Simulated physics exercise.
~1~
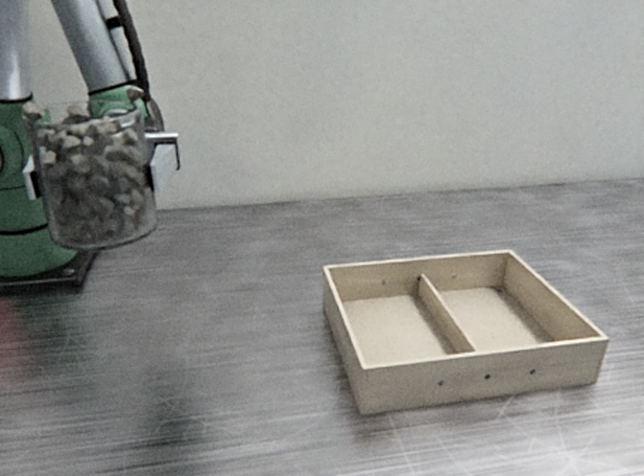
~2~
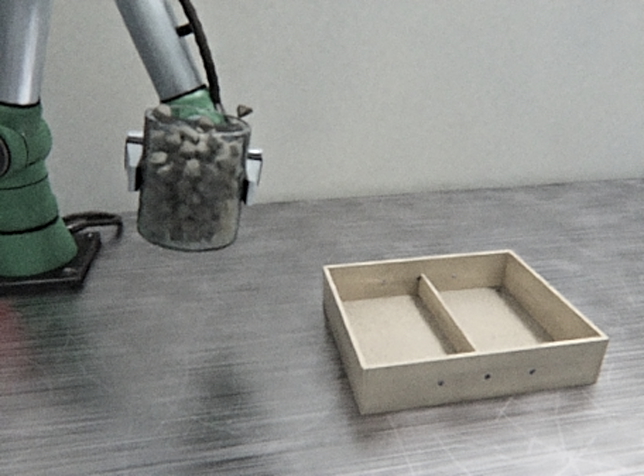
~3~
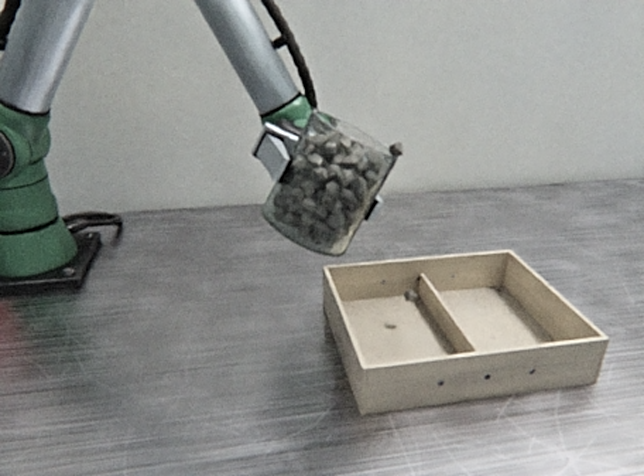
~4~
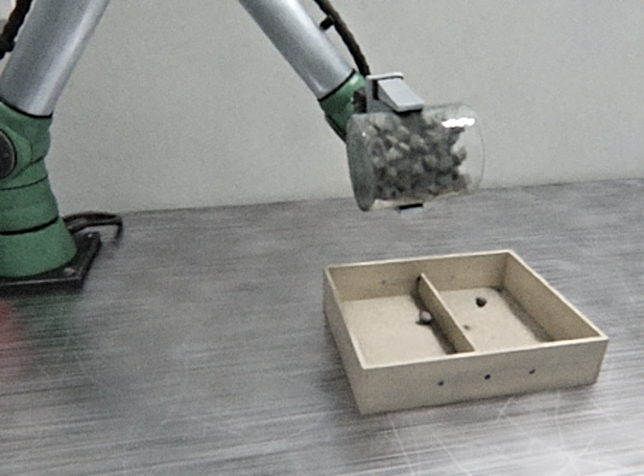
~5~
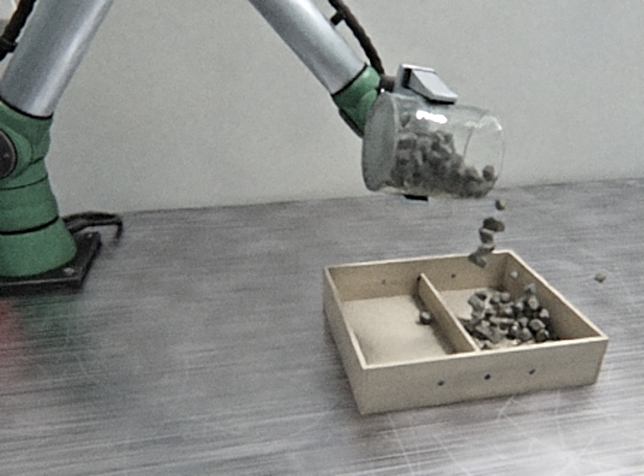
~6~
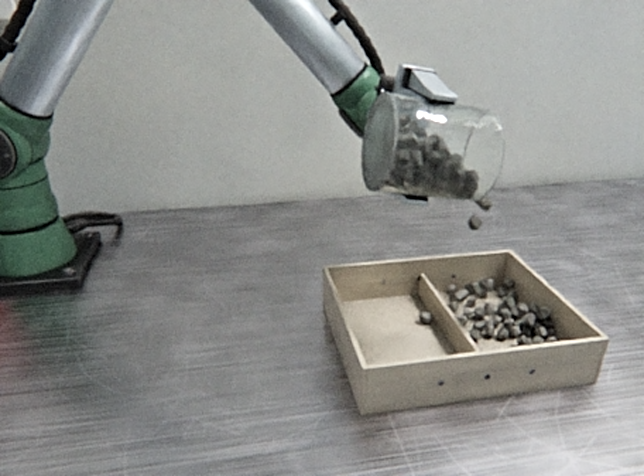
On a grey metal table top, a green and silver robot arm carries a clear tumbler of small pebbles rightward over a divided wooden box and tips it, pouring some mostly into the right-hand compartment, while many pebbles remain in the tilted tumbler.
